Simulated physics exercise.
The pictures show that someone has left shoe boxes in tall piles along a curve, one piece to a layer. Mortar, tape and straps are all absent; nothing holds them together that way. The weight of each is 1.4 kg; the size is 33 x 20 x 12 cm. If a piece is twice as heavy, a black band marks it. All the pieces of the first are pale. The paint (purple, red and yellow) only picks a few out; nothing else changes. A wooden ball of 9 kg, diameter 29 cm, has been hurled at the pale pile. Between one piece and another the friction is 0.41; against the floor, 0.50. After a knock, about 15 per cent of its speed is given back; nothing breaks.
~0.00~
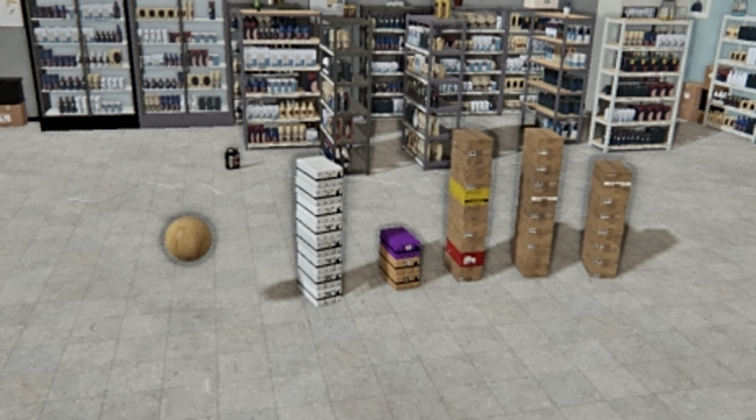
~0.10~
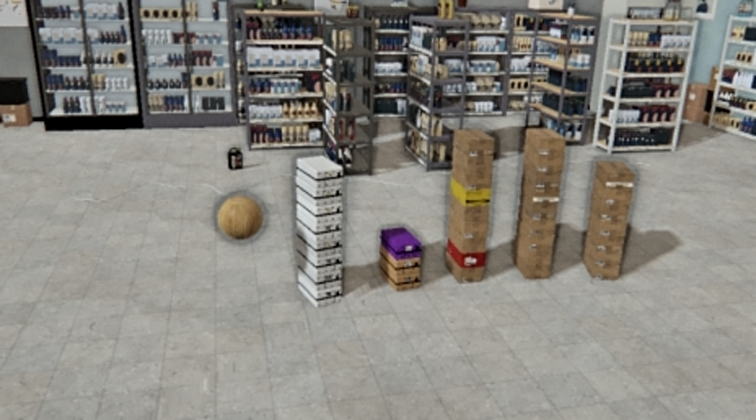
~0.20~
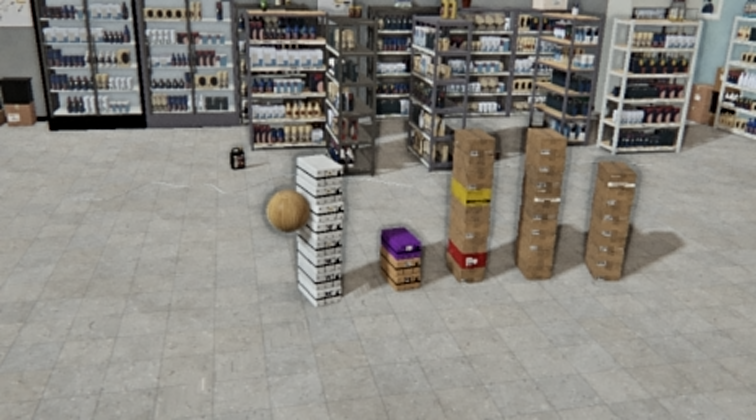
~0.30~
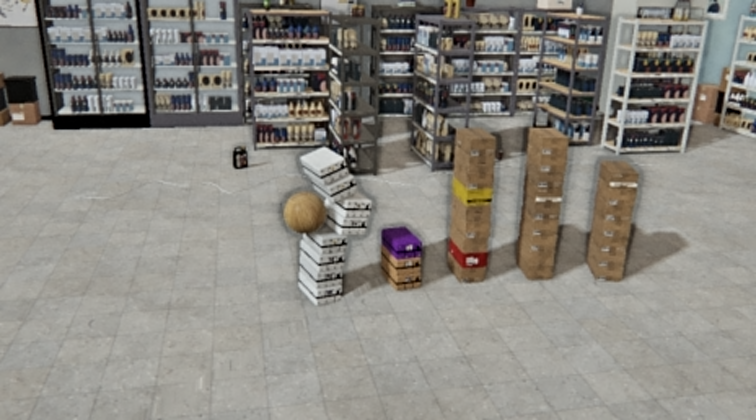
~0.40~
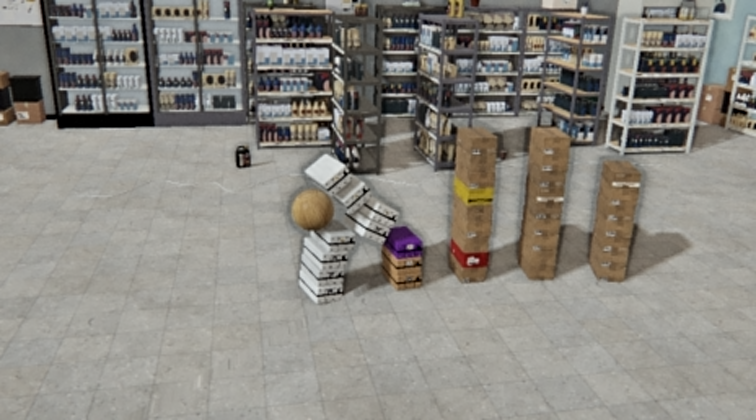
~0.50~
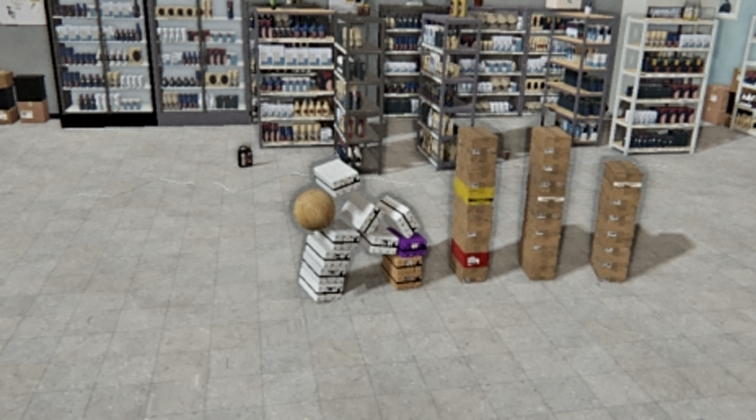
Wooden ball flying rightward into a tall stack of white shoe boxes, knocking upper boxes across onto a short purple-topped pile.
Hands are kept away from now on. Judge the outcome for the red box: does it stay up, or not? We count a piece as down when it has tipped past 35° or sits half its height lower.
For the red box, the answer is it does.
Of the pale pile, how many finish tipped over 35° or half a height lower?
Count: 7.
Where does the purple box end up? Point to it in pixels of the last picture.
In the final picture its centre lies roughly at (428, 265).
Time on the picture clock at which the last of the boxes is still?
At roughly 2.0 seconds.
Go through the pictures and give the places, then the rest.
In the first frame (we follow the side turned to the camera; the camera moves round a little), ball (189, 239) 65 cm from contact, 3.7 m/s; red box (473, 260); purple box (400, 235); yellow box (477, 197); no other piece has moved.
In the second frame, ball (241, 218) 31 cm from contact, 3.5 m/s; red box (474, 260).
In the third frame, ball (289, 211) after contact, 1.6 m/s; red box (474, 261).
In the fourth frame, ball (305, 213) after contact, 0.8 m/s; red box (475, 261); no other piece has moved.
In the fifth frame, ball (313, 210) after contact, 0.7 m/s; red box (476, 260); no other piece has moved.
In the sixth frame, ball (315, 210) after contact, 0.2 m/s; red box (477, 260); yellow box (481, 197); one has shifted.
Around 0.58 s, 4 of the pale pile down; none of the 28 other boxes down, 1 disturbed; red box unmoved.
Around 0.74 s, 4 of the pale pile down; 1 of the 28 other boxes down; red box unmoved; purple box tipped 44°.
Around 1.02 s, 7 of the pale pile down; 1 of the 28 other boxes down; red box displaced 17 mm; purple box on its side.
Finally (2.0 s), 7 of the pale pile down; 1 of the 28 other boxes down; red box displaced 17 mm; purple box on its side; yellow box displaced 10 mm. Seen by the last camera, middles, red box near (472, 252), purple box near (428, 265).
